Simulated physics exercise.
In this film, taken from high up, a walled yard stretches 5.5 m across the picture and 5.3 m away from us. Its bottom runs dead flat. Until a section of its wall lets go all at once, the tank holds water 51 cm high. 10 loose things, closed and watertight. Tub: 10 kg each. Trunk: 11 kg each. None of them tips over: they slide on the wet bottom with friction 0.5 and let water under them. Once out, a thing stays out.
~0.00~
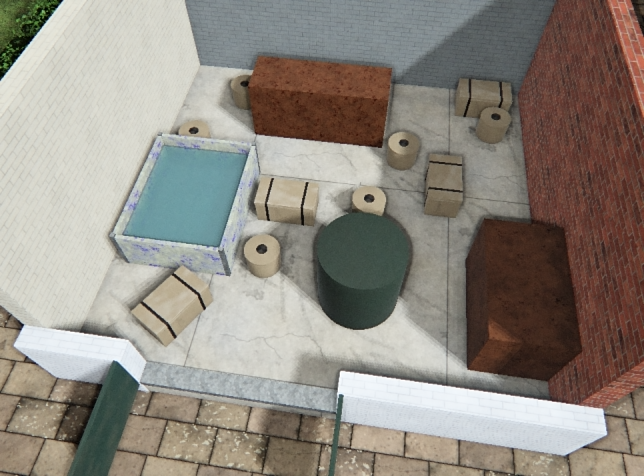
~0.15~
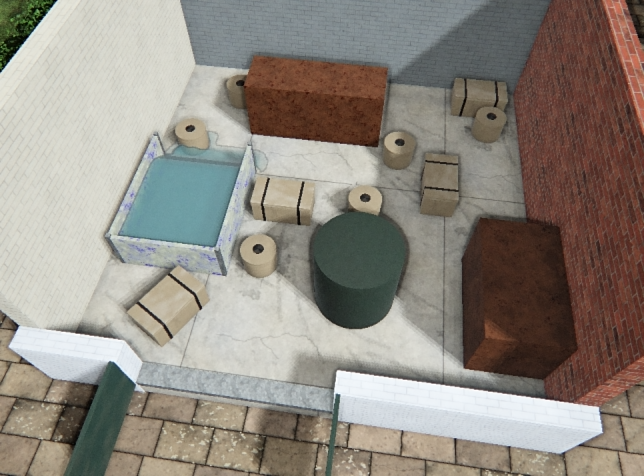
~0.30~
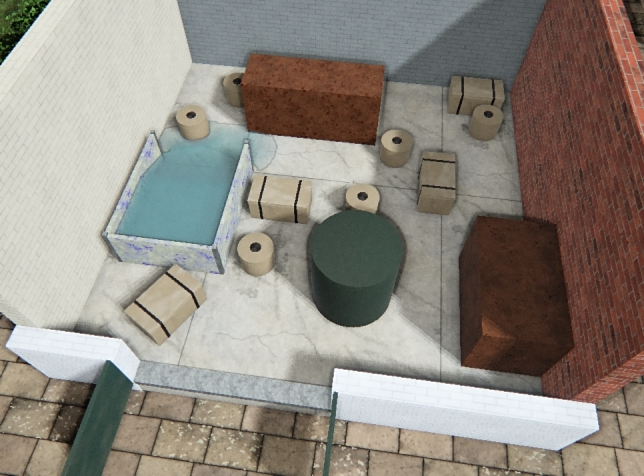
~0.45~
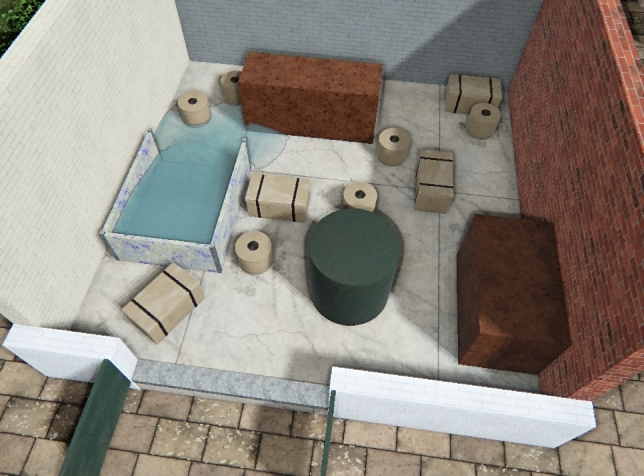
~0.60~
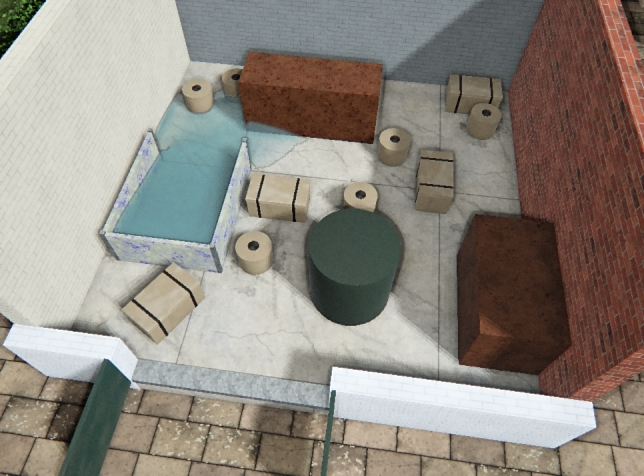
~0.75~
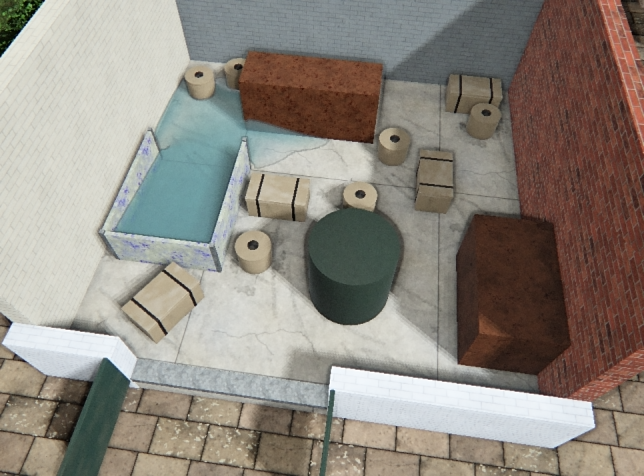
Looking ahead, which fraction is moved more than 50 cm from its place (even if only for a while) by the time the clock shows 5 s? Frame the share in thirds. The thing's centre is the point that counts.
Expect the moved ones to number a third to two thirds.
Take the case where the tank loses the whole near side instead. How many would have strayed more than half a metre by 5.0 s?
1.
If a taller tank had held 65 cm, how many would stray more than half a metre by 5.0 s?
The answer would then be 6.
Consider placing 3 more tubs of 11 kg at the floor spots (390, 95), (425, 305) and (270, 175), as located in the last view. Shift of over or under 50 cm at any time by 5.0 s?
Taking them one by one: It goes beyond, then it stays within, then it stays within.
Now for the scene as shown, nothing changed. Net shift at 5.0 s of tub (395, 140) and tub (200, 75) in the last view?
Distances: 30 cm; 50 cm.
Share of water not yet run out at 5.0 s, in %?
Somewhere near 100 percent, give or take.
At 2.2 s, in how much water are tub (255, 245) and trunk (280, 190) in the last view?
About 0 and 0 cm.
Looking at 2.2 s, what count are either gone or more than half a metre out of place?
My count gives 2.
After 1.1 s 2 of 10 are over 50 cm from their spots; 1 afloat.
After 2.2 s 2 of 10 are over 50 cm from their spots; 1 afloat.
After 3.5 s 3 of 10 are over 50 cm from their spots; 2 afloat.
After 5.0 s 4 of 10 are over 50 cm from their spots, and 4 have been at some point; 5 afloat.
